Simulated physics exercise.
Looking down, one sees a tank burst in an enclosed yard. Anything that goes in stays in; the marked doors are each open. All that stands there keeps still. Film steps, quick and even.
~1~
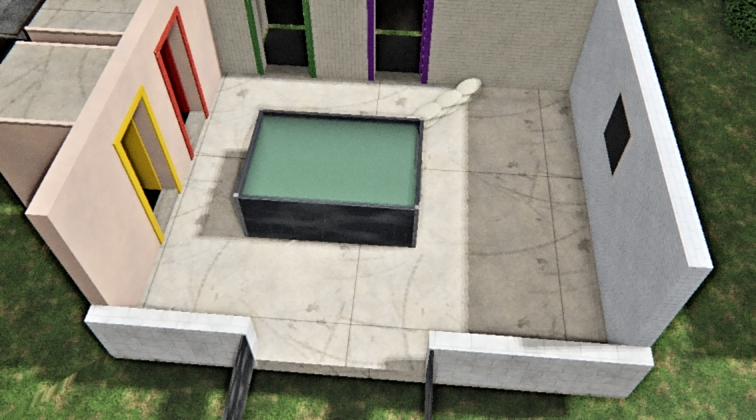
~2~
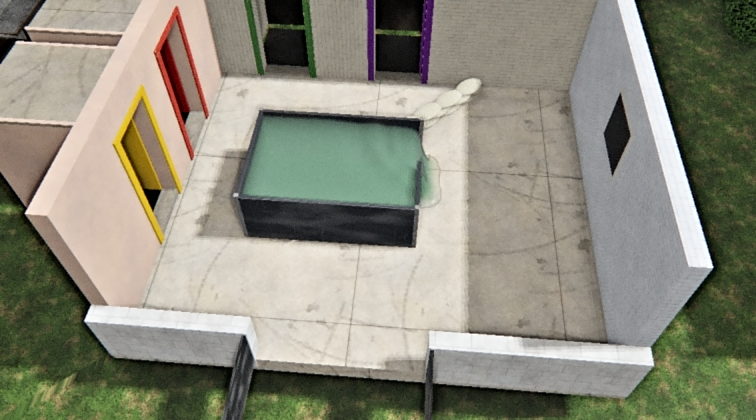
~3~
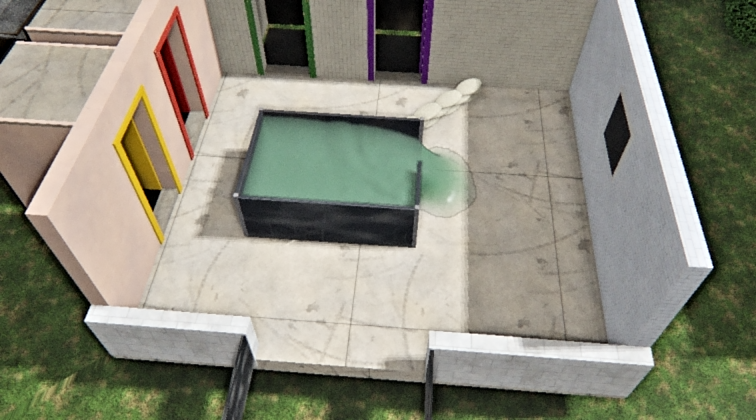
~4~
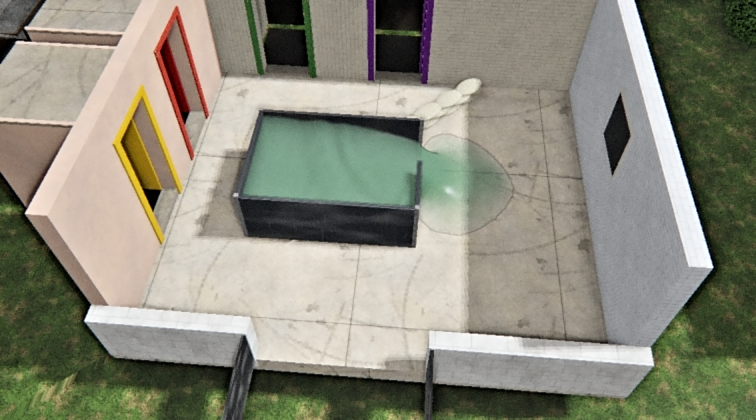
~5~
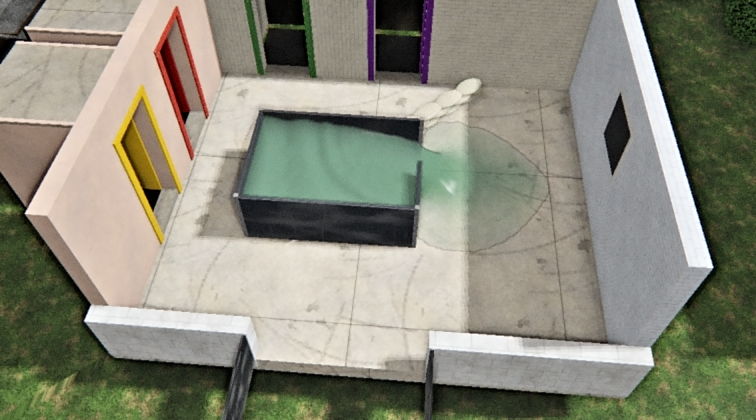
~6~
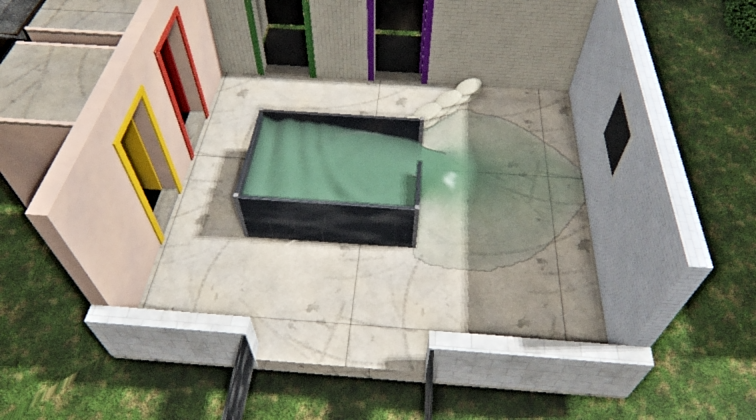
A dark-sided open tank of green water stands in a walled yard, seen from above by a still camera. A pink wall with red and yellow doorways is at left, green and purple doorways at the back, and a white wall with a dark square at right. The water sits still, then pours from the tank's right side and spreads rightward in a thin, rounded sheet across the paving.
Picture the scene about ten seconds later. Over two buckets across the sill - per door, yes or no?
Green door no, red door no, yellow door no, purple door no.
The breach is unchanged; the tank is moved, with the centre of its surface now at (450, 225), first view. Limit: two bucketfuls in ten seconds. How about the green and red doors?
At the green door it remains within limits, at the red door it remains within limits.
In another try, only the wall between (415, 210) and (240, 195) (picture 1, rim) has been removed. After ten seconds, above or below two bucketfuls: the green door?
In that case, green door overshoots.
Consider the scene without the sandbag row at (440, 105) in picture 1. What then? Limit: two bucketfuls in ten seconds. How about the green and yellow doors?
What happens is green rises above and yellow stays beneath.
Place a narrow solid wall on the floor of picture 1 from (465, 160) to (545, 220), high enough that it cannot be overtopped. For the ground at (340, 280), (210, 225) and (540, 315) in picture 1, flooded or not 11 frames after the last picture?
Taking the points in order, they are high and dry, high and dry and inundated.
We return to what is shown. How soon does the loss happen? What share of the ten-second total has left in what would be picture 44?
Something close to 25 percent by that point.
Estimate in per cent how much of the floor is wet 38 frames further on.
Roughly 85 %.
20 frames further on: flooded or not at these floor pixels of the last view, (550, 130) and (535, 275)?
Soaked, soaked.
A moment on, water covers 30 % of the floor; the green door not reached, the red door not reached, the yellow door not reached, the purple door not reached.
Next, water covers 30 % of the floor; the green door not reached, the red door not reached, the yellow door not reached, the purple door not reached.
Then, water covers 50 % of the floor; the green door not reached, the red door not reached, the yellow door not reached, the purple door wet at the sill, nothing in.
Later, water covers 85 % of the floor; the green door wet at the sill, nothing in, the red door wet at the sill, nothing in, the yellow door wet at the sill, nothing in, the purple door wet at the sill, nothing in.
In the end, water covers 95 % of the floor; the green door under two buckets in, the red door wet at the sill, nothing in, the yellow door under two buckets in, the purple door wet at the sill, nothing in.
